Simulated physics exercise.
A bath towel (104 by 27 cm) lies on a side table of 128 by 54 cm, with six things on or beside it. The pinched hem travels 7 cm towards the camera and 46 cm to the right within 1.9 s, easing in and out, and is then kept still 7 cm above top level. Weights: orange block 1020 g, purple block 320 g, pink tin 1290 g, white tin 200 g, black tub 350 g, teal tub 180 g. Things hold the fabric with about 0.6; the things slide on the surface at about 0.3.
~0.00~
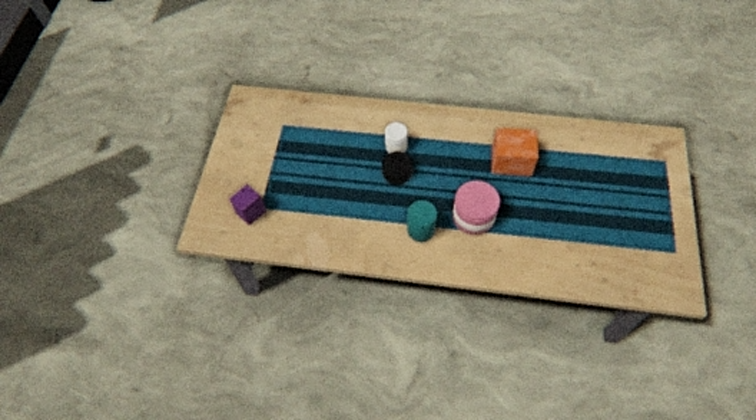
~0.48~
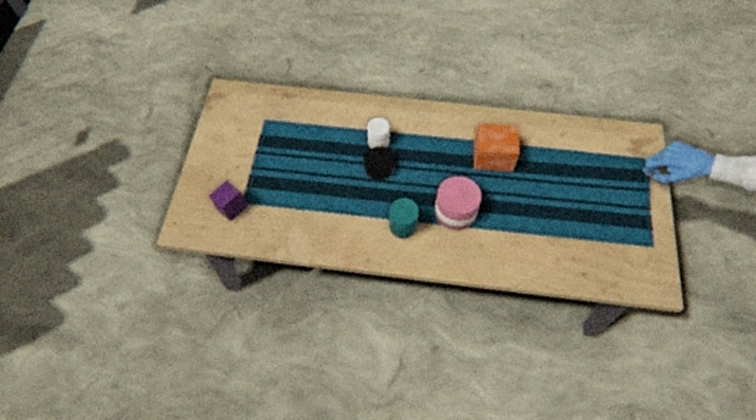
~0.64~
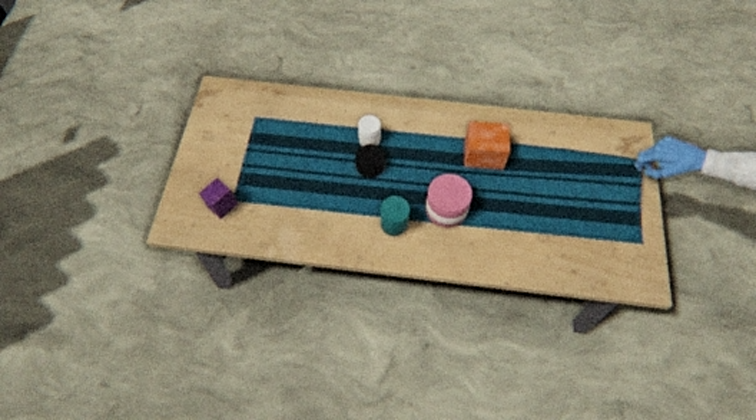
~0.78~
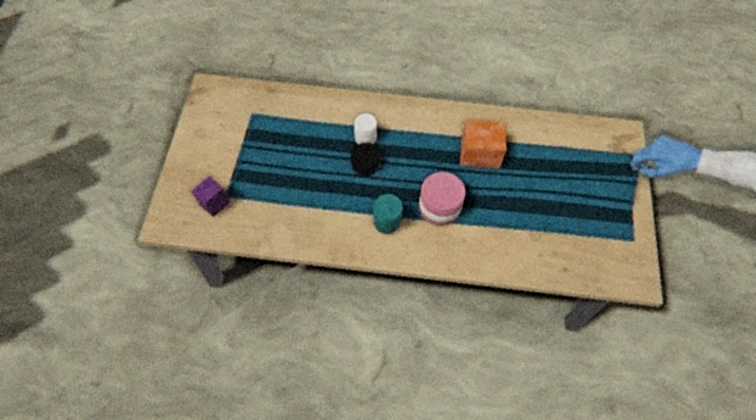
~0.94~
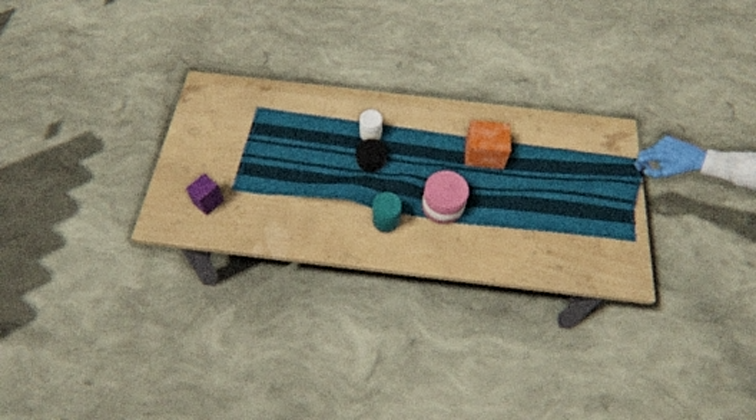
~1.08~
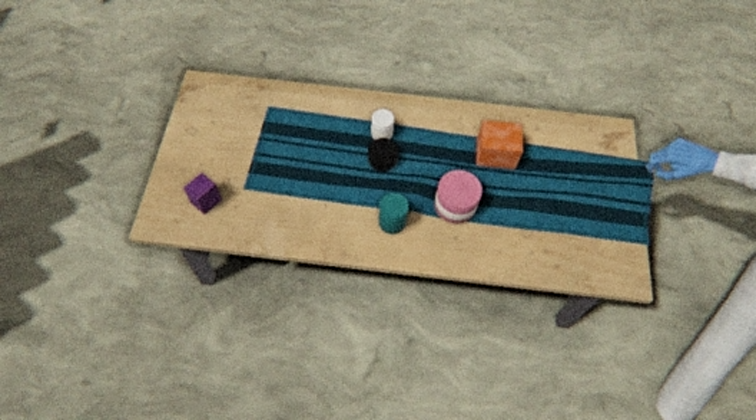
On a side table, a gloved hand pulls a striped towel right, carrying five objects along.
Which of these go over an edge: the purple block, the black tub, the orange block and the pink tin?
Result: Purple block stays on, black tub keeps to the top, orange block goes over the edge, pink tin remains up there.
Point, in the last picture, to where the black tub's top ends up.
At about (568, 159).
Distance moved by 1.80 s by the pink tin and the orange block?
Pink tin 30 cm, orange block 35 cm.
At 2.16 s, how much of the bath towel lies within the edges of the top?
Some 65 per cent of it.
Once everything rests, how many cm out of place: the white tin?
White tin 60 cm.
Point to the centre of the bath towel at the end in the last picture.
Near (617, 193).
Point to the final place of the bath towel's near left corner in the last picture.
At about (419, 150).
At 1.4 s, 85 % of the bath towel is still over the top; orange block 19 cm off its start, black tub 19 cm off its start, pink tin 17 cm off its start.
At 1.8 s, 75 % of the bath towel is still over the top; orange block 33 cm off its start, black tub 32 cm off its start, pink tin 29 cm off its start.
At 2.2 s, 65 % of the bath towel is still over the top; orange block 44 cm off its start at (645, 154), black tub 43 cm off its start at (522, 159), pink tin 39 cm off its start at (597, 203).
At 2.5 s, 60 % of the bath towel is still over the top; orange block on its side, 56 cm off its start, black tub 52 cm off its start, pink tin 44 cm off its start.
At 4.1 s, 55 % of the bath towel is still over the top; orange block over the edge, black tub 56 cm off its start at (568, 159), pink tin 45 cm off its start at (622, 210), purple block 0 cm off its start at (200, 186).
